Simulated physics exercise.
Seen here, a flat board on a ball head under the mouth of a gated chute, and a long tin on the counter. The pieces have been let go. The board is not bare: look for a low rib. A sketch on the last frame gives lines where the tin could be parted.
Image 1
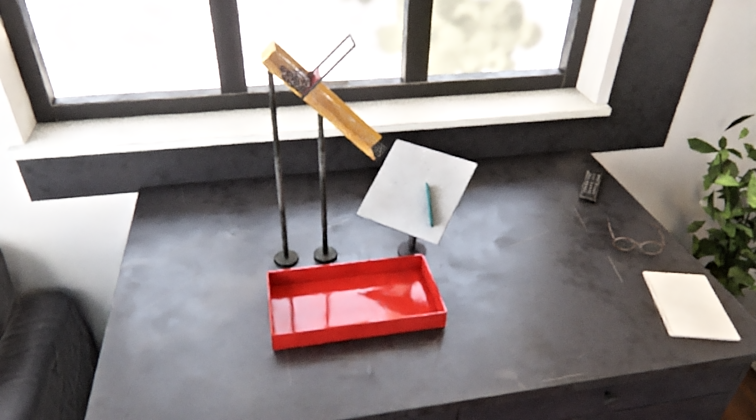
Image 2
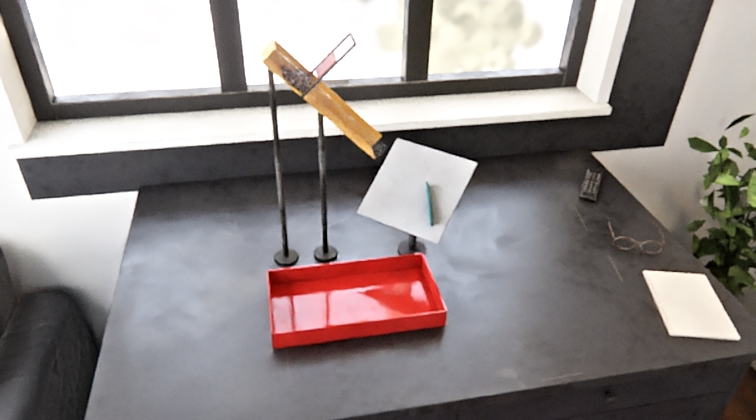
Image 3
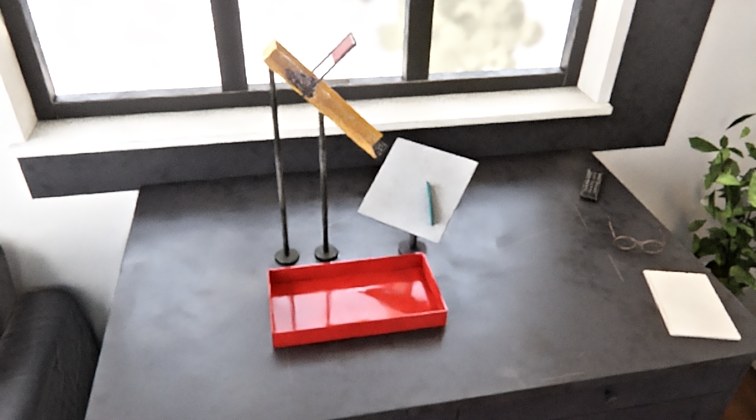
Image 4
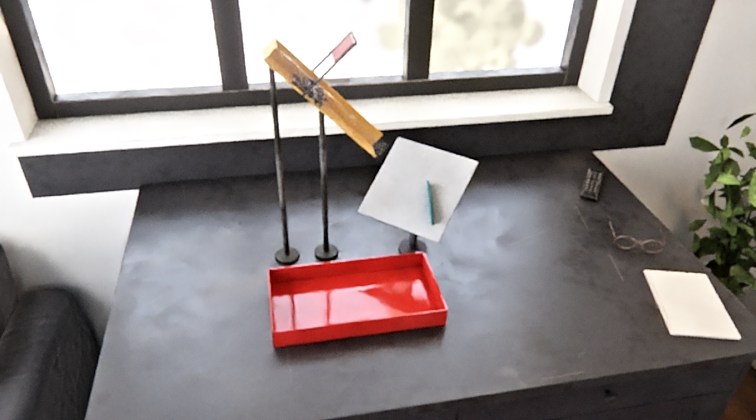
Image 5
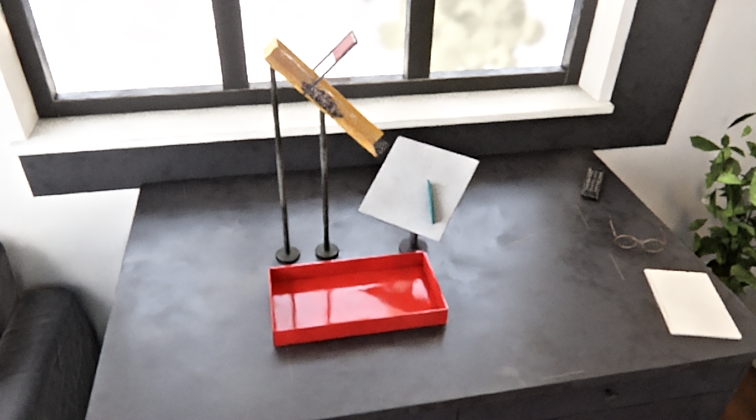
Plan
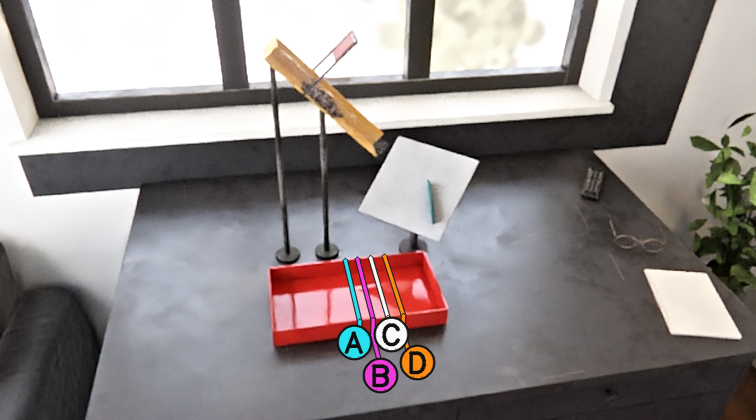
Small dark pieces sliding down a sloping wooden chute as its gate lifts, above a tilted white board and red tray.
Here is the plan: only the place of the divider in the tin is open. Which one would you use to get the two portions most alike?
Go for D.
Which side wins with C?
More lands on the right.
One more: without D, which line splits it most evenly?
C.
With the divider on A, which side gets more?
More lands on the right.
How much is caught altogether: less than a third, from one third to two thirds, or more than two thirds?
About that: More than two thirds.
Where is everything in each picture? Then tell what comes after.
In the first picture, load behind the gate at (298, 76), flat chocolate drops; lip of the chute at (372, 154), sloping fairly steeply.
In the second picture, middle of the board at (416, 188), tilted fairly steeply; middle of its low edge at (396, 227); of its high edge at (436, 150).
In the third picture, front corners of the tin at (273, 333) and (447, 310), empty; front of the load at (309, 91).
In the fourth picture, middle of the load at (311, 88); its front at (322, 103), about a quarter of the way to the lip; rib from (427, 180) to (432, 221).
In the fifth picture, middle of the load at (319, 99); its front at (340, 115), about half of the way to the lip.
On the marked copy, line A crosses the front rim at (359, 320); line B crosses the front rim at (373, 318); line C crosses the front rim at (387, 316); line D crosses the front rim at (403, 314).
Choosing A, of what is caught, a stray few on the left of the divider, nearly all on the right.
Choosing B, of what is caught, a small part on the left of the divider, nearly all on the right.
Choosing C, of what is caught, about a quarter on the left of the divider, most on the right.
Choosing D, of what is caught, about half on the left of the divider, about half on the right.
